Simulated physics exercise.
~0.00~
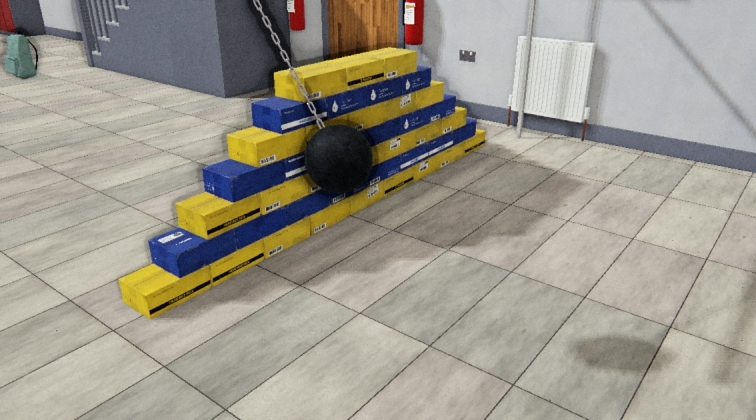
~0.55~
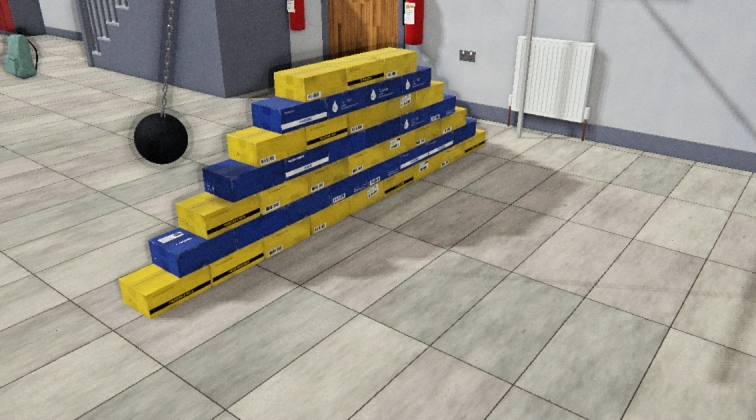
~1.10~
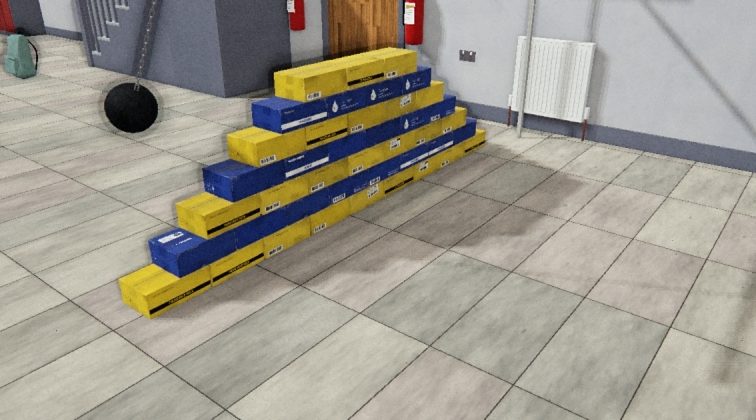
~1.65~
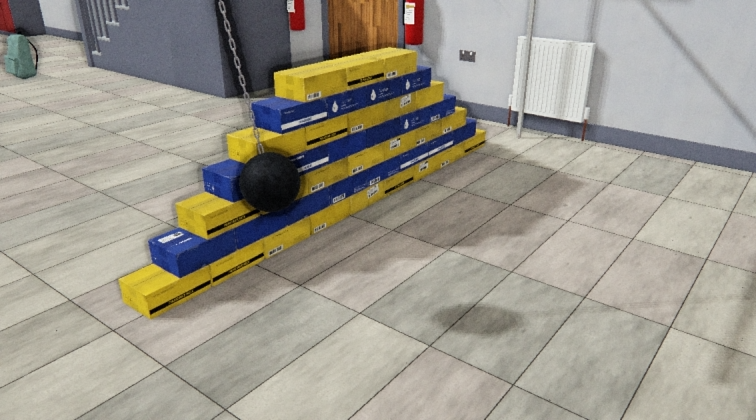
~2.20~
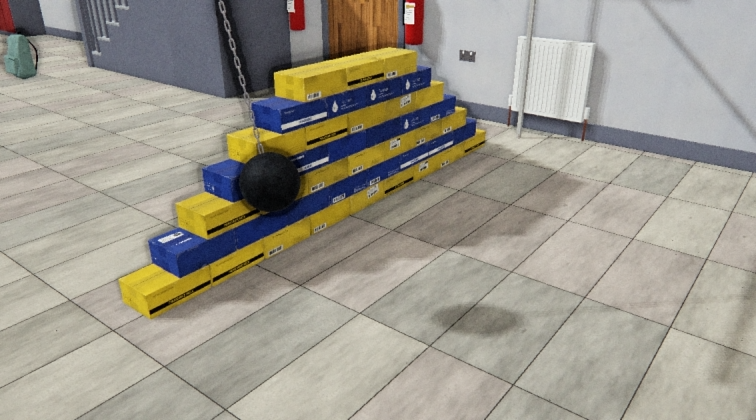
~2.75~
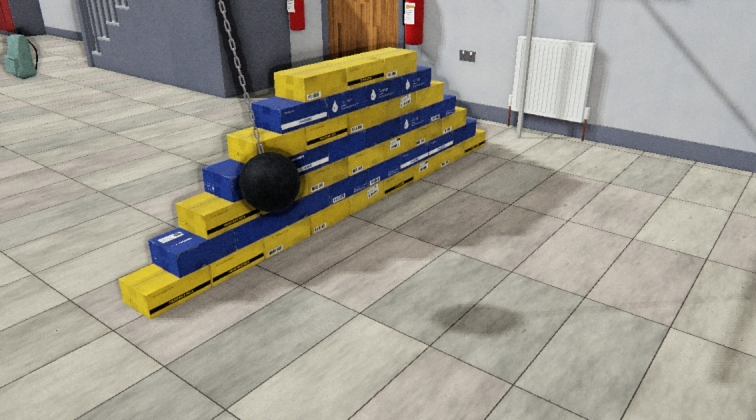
At first, a dark iron ball on a chain hangs in front of a stepped wall of blue and yellow boxes, its shadow on the tiled floor to the right. The ball swings left, past the end of the wall. It moves a little farther left and rises slightly, while every box keeps its place. Then it comes back to the right and lower, once more in front of the boxes. It stays there through the last moments, with the chain slanting and the whole wall still standing, its top yellow and blue rows undisturbed.
